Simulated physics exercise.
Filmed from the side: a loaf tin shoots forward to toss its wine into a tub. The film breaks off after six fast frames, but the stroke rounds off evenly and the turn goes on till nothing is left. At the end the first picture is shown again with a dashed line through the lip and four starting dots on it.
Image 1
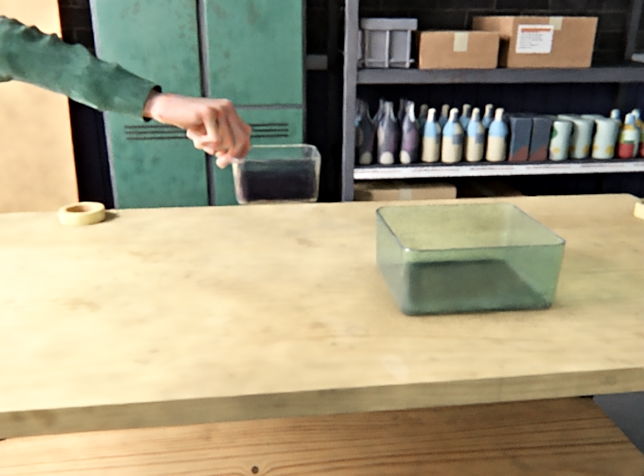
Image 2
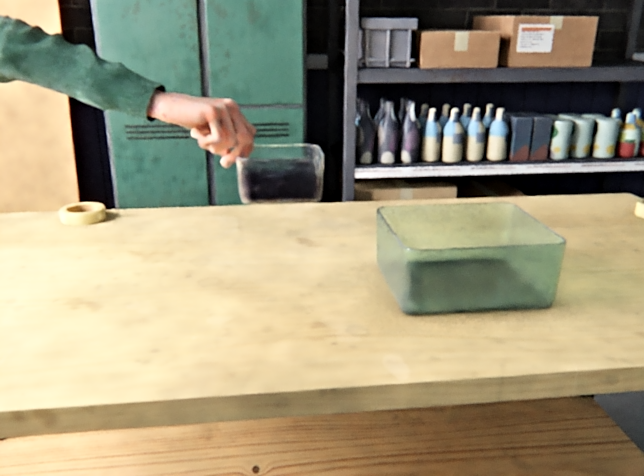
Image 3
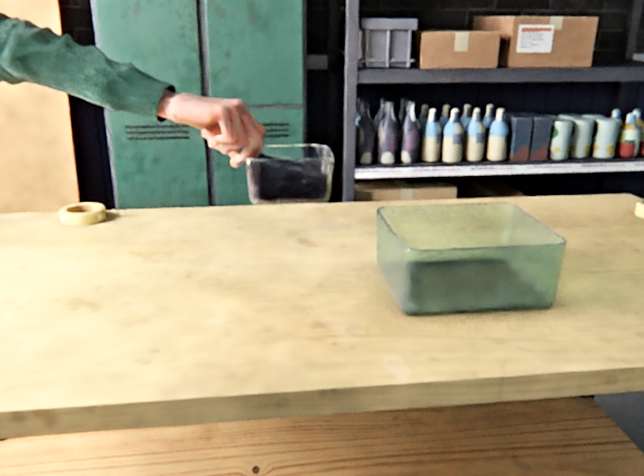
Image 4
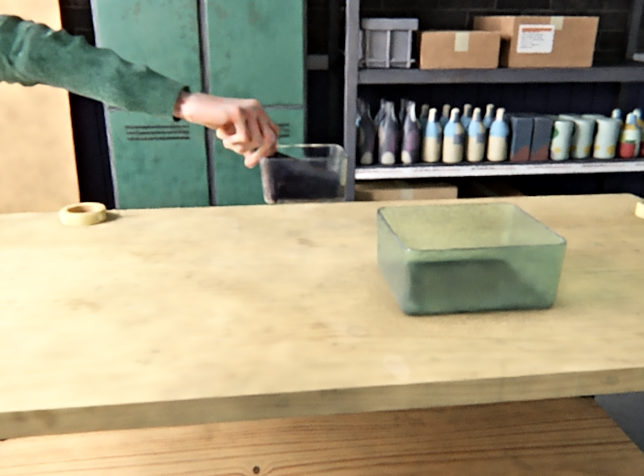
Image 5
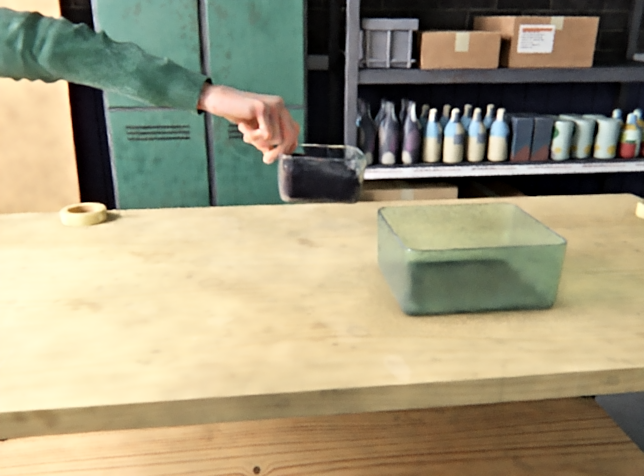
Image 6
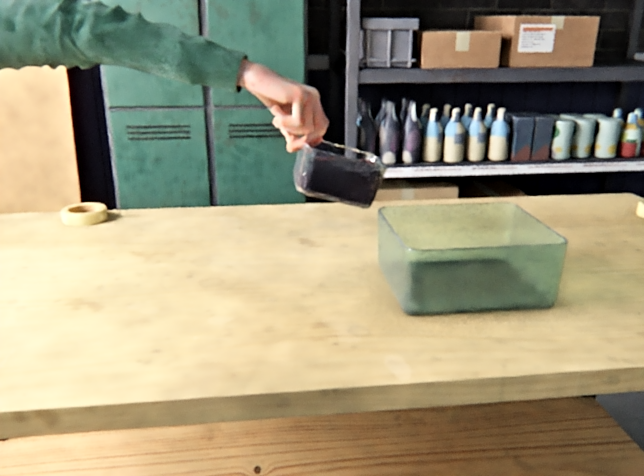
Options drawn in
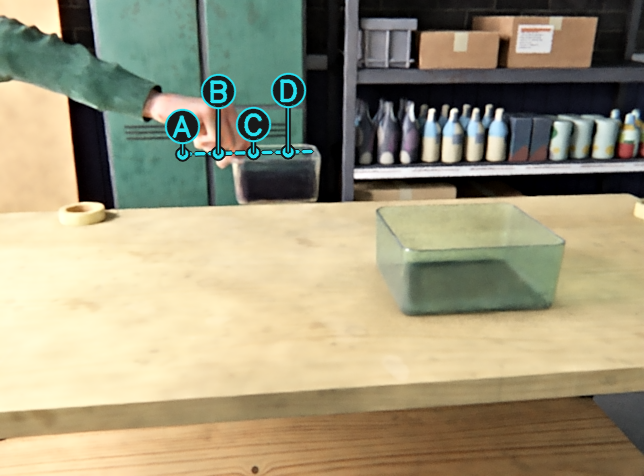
Above a wooden table, a hand moves a small clear container right and tilts it.
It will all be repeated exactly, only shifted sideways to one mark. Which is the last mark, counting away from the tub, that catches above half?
Spot D just does it.
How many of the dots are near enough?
One of them.
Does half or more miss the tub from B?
Yes, it does.
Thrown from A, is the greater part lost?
Yes, it does.
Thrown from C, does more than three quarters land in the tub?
No, it does not.
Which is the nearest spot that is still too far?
It is C.
On the marked copy, A at (182, 154); B at (218, 153); C at (253, 152); D at (288, 152).
If A is chosen, about 0 % lands in the tub, 100 % falls short.
If B is chosen, about 0 % lands in the tub, 99 % falls short.
If C is chosen, about 22 % lands in the tub, 76 % falls short.
If D is chosen, about 73 % lands in the tub, 25 % falls short and 3 % goes beside or beyond.
